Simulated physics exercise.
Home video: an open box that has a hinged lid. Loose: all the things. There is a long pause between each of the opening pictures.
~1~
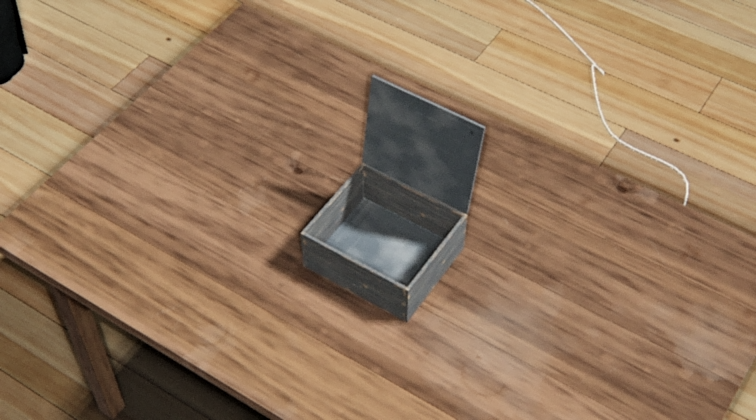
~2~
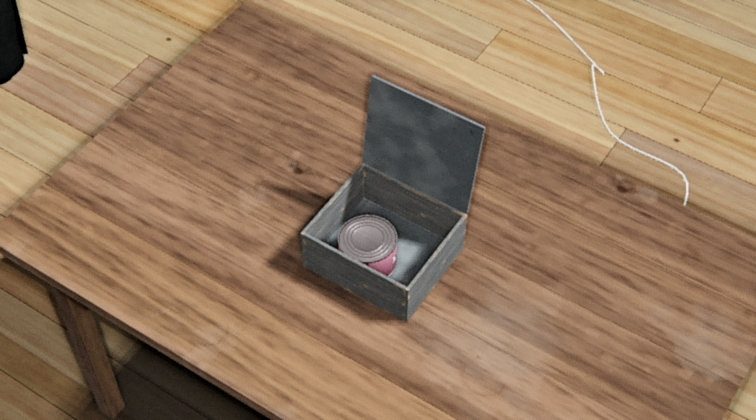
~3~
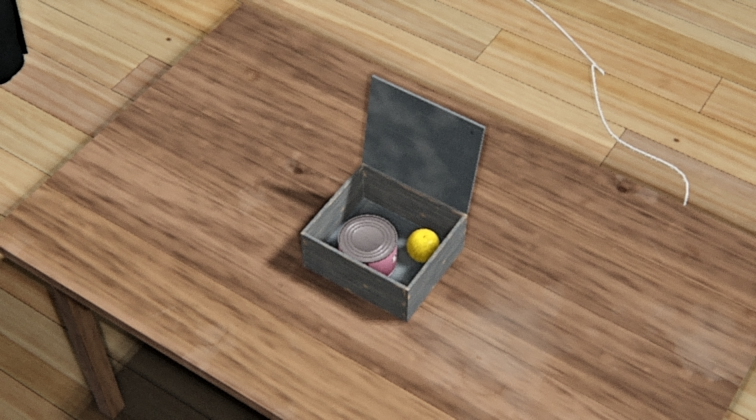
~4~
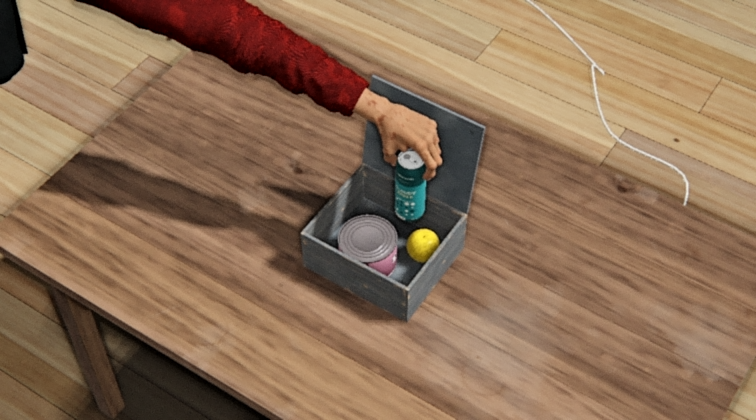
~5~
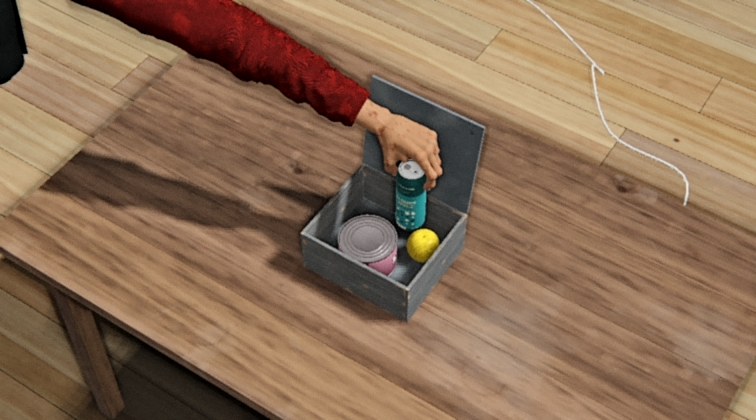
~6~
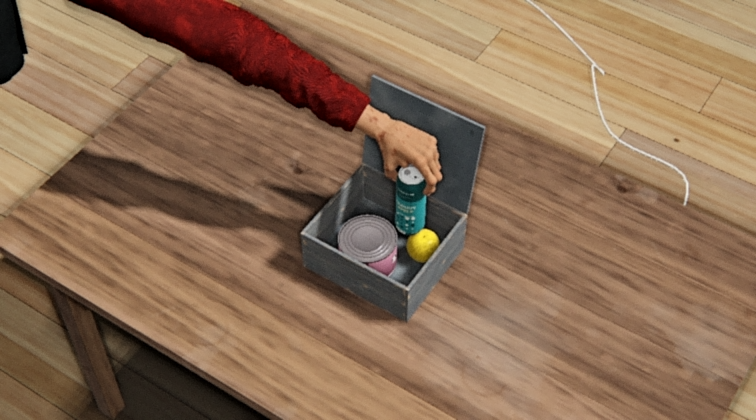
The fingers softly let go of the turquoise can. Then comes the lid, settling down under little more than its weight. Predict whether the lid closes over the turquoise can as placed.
It closes.
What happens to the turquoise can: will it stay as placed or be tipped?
By the end it has leaned over.
Then, 1.20 s later than the last frame, lid starting down; turquoise can on its side near (402, 212); yellow apple moved a little.
Then, 2.00 s later than the last frame, lid 15° above the rim; turquoise can on its side near (400, 213); yellow apple moved a little.
When it is over, lid shut; lying over in the box, turquoise can; moved from the start, yellow apple; pink tub as before. End places, in pixels of the last picture, turquoise can near (400, 225).
